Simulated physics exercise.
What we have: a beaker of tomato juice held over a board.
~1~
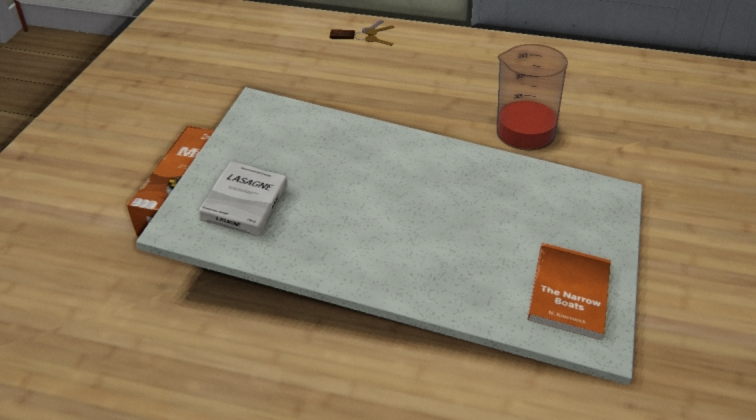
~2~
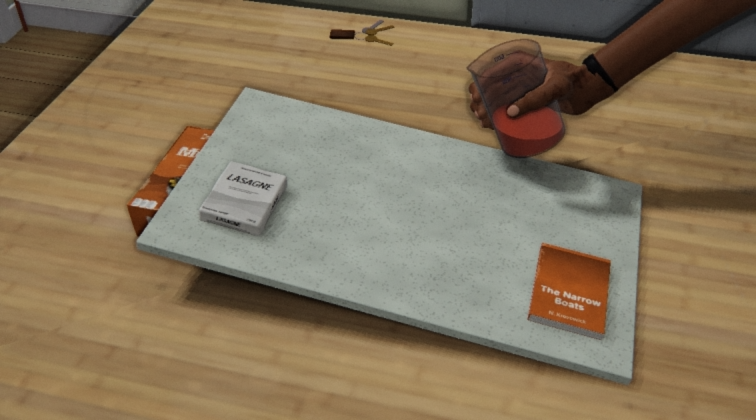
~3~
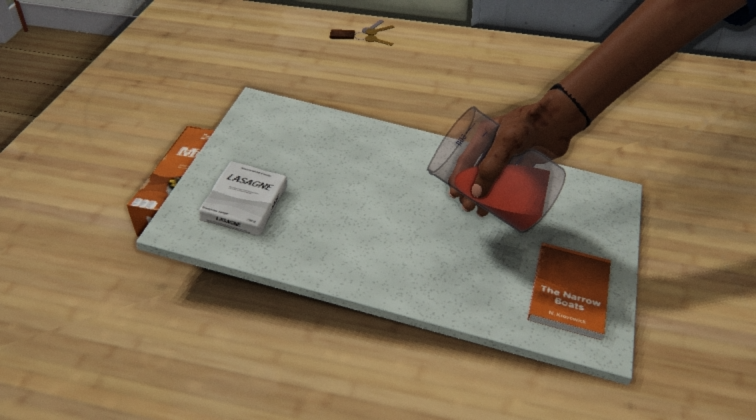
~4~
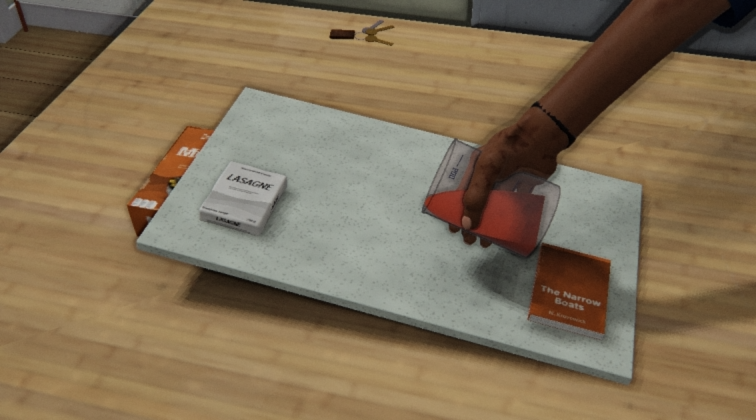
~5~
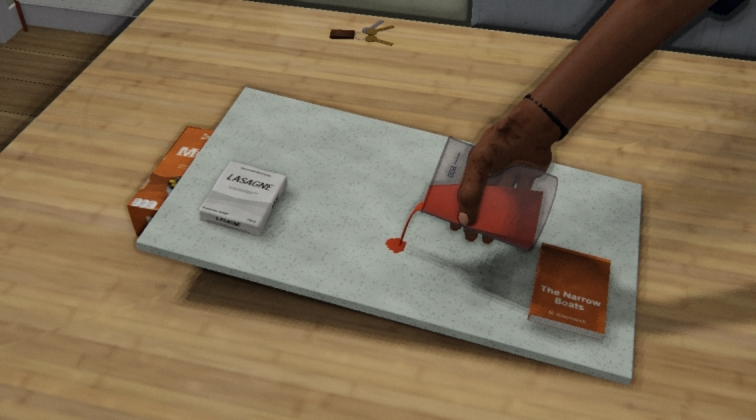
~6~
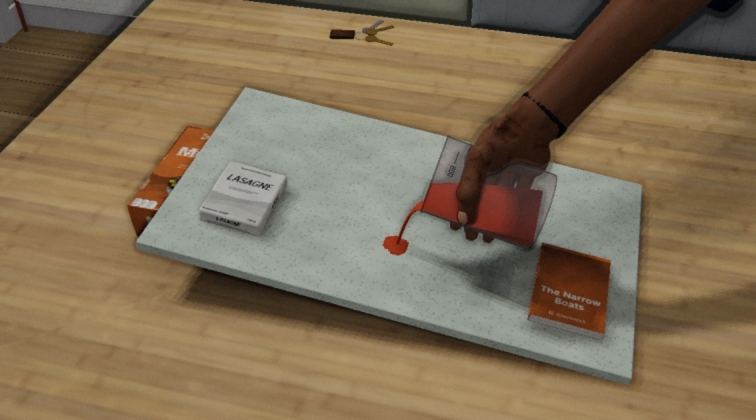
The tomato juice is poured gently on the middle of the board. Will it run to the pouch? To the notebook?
The pouch escapes and the notebook is reached.
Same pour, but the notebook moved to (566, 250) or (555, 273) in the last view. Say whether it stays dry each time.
One: It is reached. Two: It ends up in the puddle.
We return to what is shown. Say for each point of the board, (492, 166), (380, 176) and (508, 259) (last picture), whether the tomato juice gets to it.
One: Dry. Two: Untouched. Three: Reached.
A moment on, it runs down to the right; the pouch is untouched; the notebook is untouched.
Further on, it runs down to the right and off the end; the pouch is untouched; the notebook is reached.
When it is over, it runs down to the right and off the end; the pouch is untouched; the notebook is reached.
